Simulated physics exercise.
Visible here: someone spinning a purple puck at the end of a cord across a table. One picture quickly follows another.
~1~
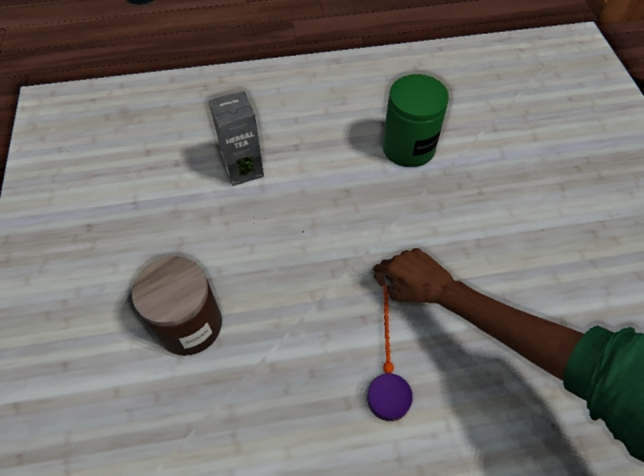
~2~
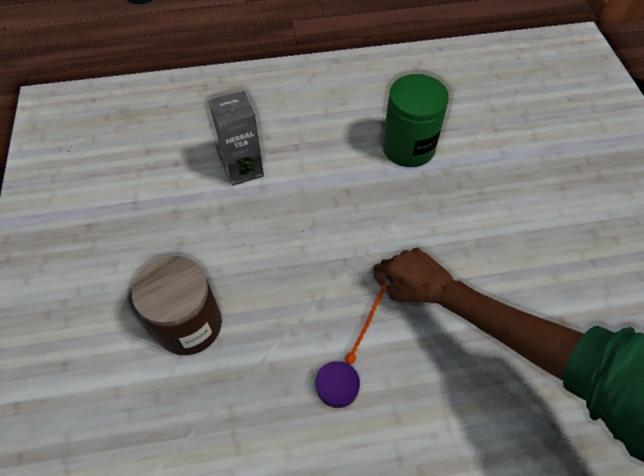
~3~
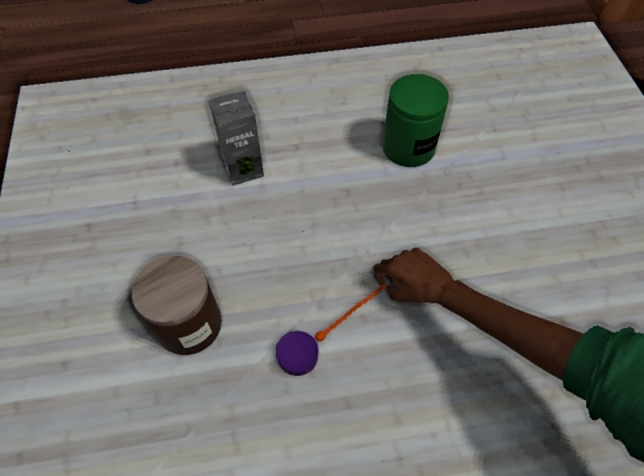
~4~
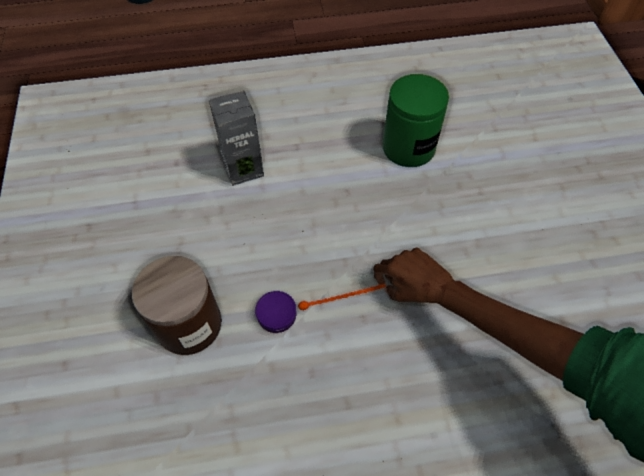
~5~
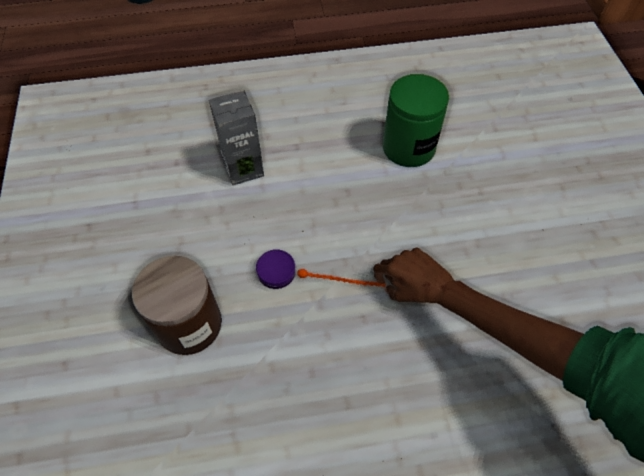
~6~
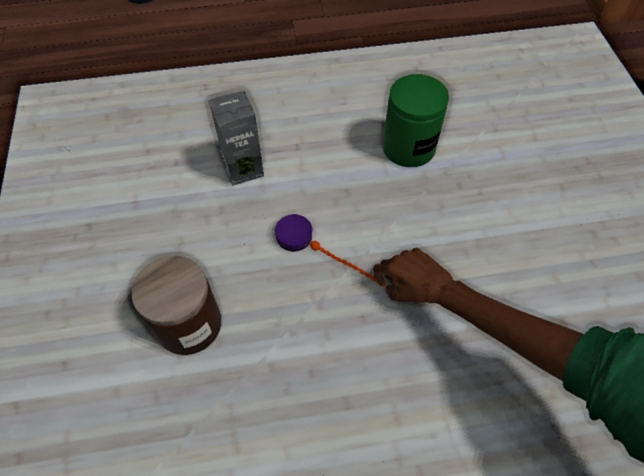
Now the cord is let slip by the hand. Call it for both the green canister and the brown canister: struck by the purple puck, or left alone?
Green canister: Struck; brown canister: Left alone.
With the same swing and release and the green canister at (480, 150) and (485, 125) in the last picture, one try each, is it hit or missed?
Well, the first time it goes free and the second time it goes free.
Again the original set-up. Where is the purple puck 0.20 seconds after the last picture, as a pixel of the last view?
Approx. position: (367, 148).
Then, 0.08 s after the last picture, puck near (350, 182).
Then, 0.20 s after the last picture, puck near (367, 148); green canister pushed aside.
At rest, puck near (361, 141); green canister pushed aside. The green canister is struck and the brown canister remains clear.
